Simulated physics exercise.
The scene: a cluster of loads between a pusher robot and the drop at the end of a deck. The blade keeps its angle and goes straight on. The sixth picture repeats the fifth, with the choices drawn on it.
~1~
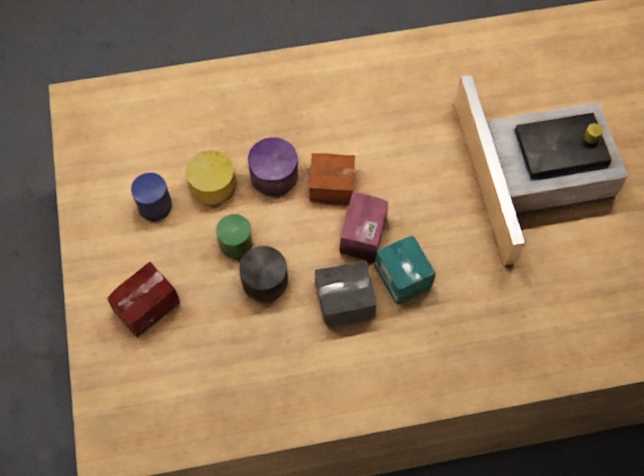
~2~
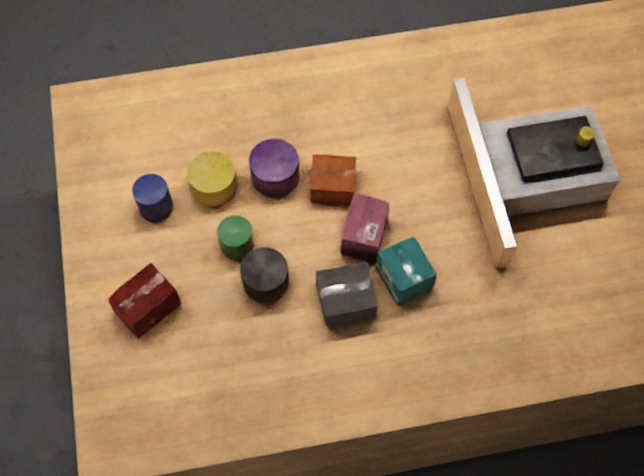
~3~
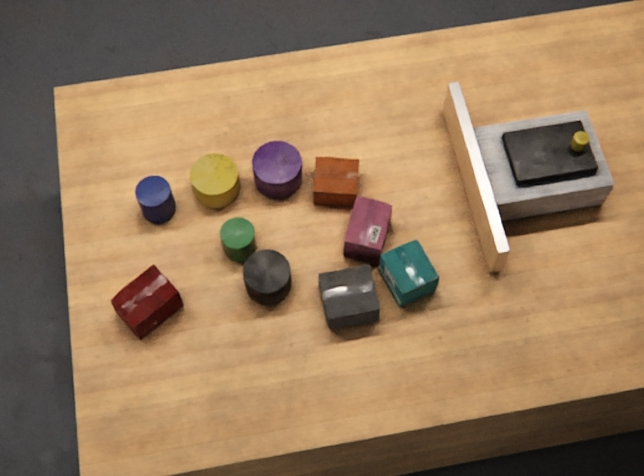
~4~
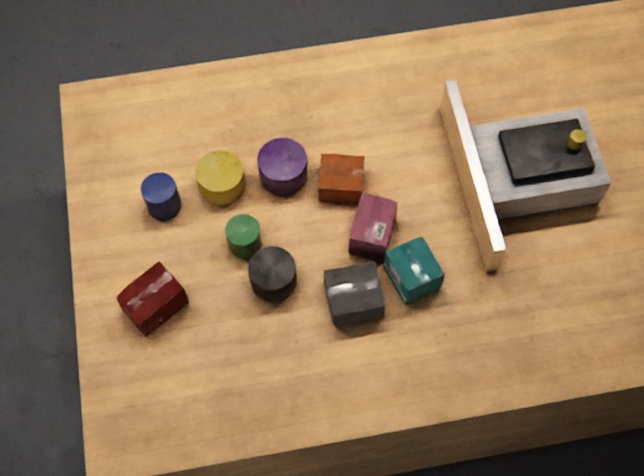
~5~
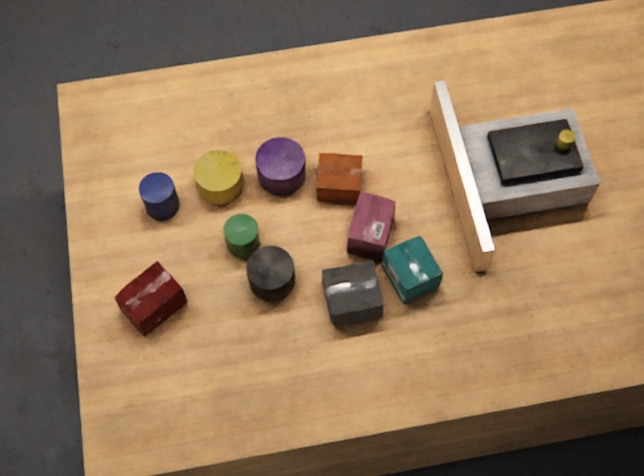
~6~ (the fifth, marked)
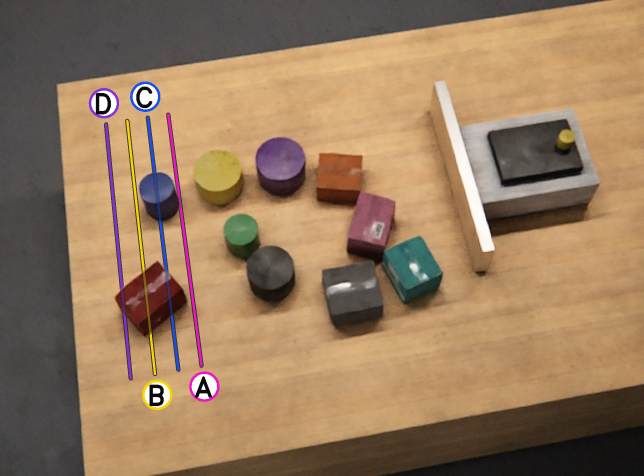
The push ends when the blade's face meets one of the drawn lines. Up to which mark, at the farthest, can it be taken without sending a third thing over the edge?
The farthest such stop is B.
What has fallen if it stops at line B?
The red box goes over.
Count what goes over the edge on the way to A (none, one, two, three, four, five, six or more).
By then, none.
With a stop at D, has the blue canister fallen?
By then, yes.
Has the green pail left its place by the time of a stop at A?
Yes.
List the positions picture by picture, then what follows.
The first picture shows yellow canister (212, 177); blue canister (152, 197); orange box (332, 178).
The second picture shows robot (549, 148); pink box (365, 228).
The third picture shows robot (543, 153); green pail (238, 240).
The fourth picture shows robot (540, 151); black canister (273, 274).
The fifth picture shows robot (529, 151); turquoise parcel (412, 270); yellow canister (219, 177); blue canister (160, 197).
On the marked copy, A at (184, 232); B at (140, 239); C at (162, 235); D at (118, 243).
Following B. Soon after the start, robot (415, 170); grey box (296, 309); turquoise parcel (339, 285).
Later, robot (300, 189); red box (128, 307); blue canister (147, 206).
In the end, robot (206, 204); red box over the edge; blue canister (71, 223); one fallen.
As for the rest, A is within the limit but short; C is within the limit but short; D drops four.
